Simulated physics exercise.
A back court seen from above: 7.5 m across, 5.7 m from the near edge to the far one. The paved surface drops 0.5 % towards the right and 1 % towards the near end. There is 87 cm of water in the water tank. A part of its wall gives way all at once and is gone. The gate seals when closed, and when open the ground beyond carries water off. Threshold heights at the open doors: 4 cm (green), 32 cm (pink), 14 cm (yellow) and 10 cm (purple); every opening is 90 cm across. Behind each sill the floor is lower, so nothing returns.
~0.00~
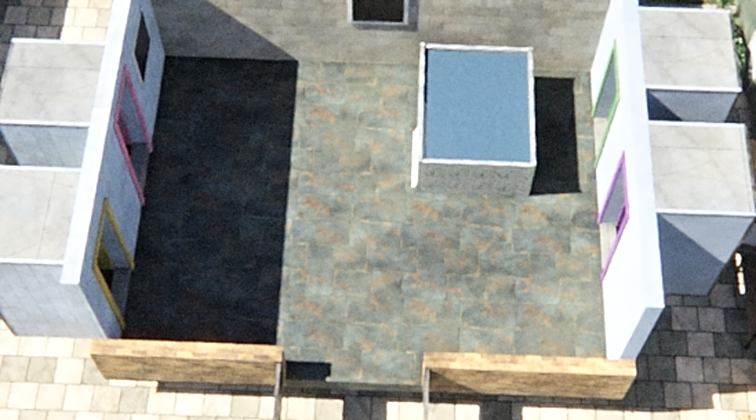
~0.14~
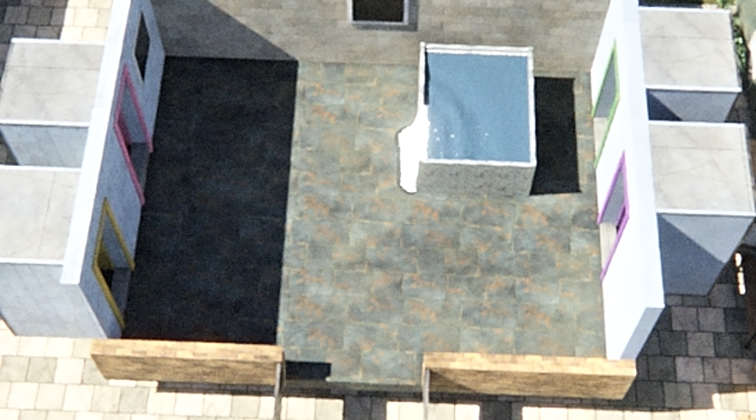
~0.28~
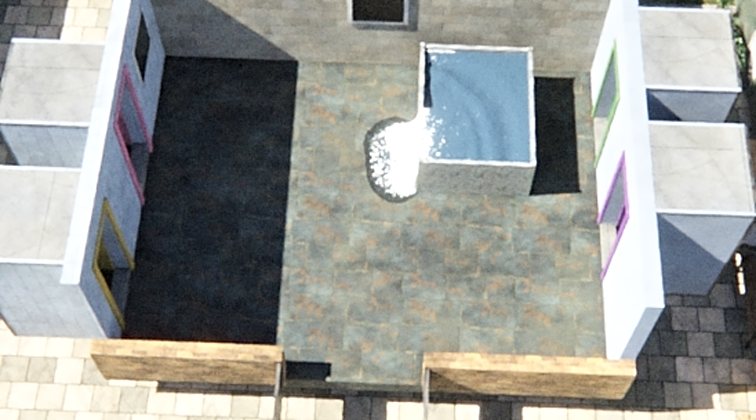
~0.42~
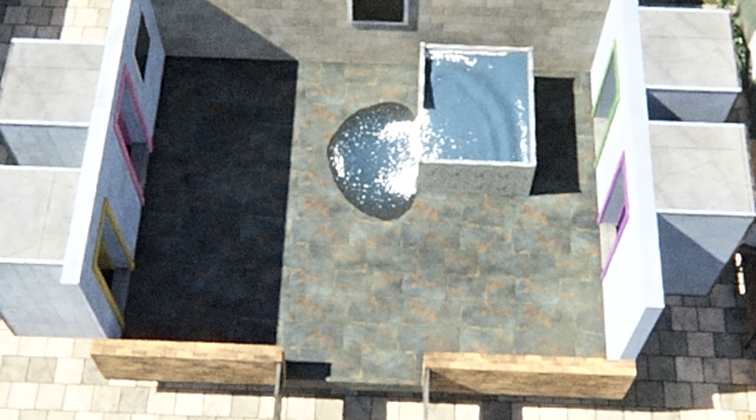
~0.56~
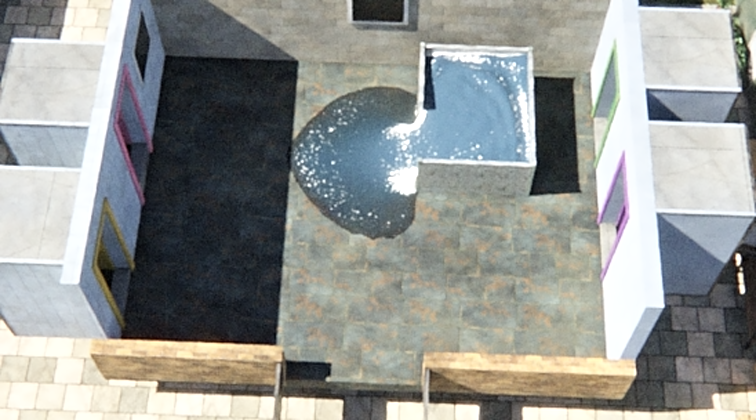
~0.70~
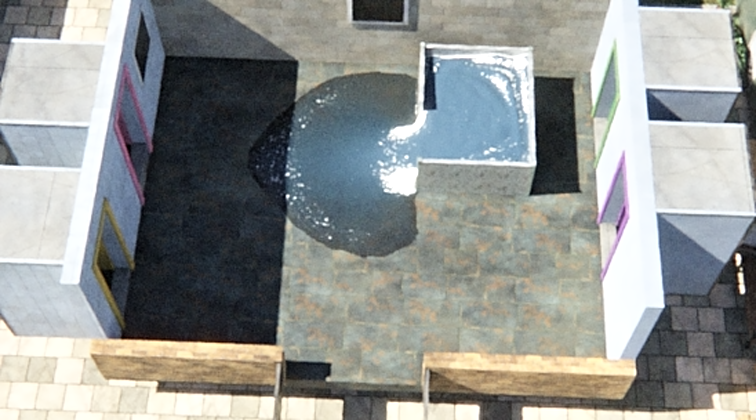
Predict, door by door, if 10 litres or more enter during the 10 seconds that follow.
The water let in: At the green door it stays under the limit; at the pink door it does not reach the limit; at the yellow door it goes over the limit; at the purple door it stays under the limit.
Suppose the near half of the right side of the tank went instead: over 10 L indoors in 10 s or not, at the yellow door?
Then: Yellow below.
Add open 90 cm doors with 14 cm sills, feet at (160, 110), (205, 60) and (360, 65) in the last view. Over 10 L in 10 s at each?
In that order: Past it, over, below.
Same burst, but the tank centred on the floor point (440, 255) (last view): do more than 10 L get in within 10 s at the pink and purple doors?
Then: Pink under, purple below.
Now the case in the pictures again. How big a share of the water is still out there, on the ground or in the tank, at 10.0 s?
Roughly 88 in a hundred.
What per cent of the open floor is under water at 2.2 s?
Some 60 per cent of it.
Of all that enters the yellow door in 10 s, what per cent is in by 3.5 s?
About 35 per cent.
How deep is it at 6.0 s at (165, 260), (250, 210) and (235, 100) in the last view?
Roughly 13, 14 and 9 cm, in turn.
After 1.4 s water covers 45 % of the floor and is deepest (44 cm) near (406, 166); green door not reached, pink door 24 cm at the sill, 0 L in, yellow door not reached, purple door not reached.
After 2.2 s water covers 60 % of the floor and is deepest (41 cm) near (165, 60); green door not reached, pink door 31 cm at the sill, 0 L in, yellow door 21 cm at the sill, 2 L in, purple door not reached.
After 3.5 s water covers 55 % of the floor and is deepest (29 cm) near (124, 325); green door not reached, pink door 20 cm at the sill, 0 L in, yellow door 21 cm at the sill, 25 L in, purple door not reached.
After 6.0 s water covers 70 % of the floor and is deepest (23 cm) near (119, 357); green door not reached, pink door 14 cm at the sill, 0 L in, yellow door 16 cm at the sill, 59 L in, purple door not reached.
After 10.0 s water covers 90 % of the floor and is deepest (14 cm) near (575, 376); green door 5 cm at the sill, 0 L in, pink door 8 cm at the sill, 0 L in, yellow door 11 cm at the sill, 68 L in, purple door 10 cm at the sill, 0 L in.
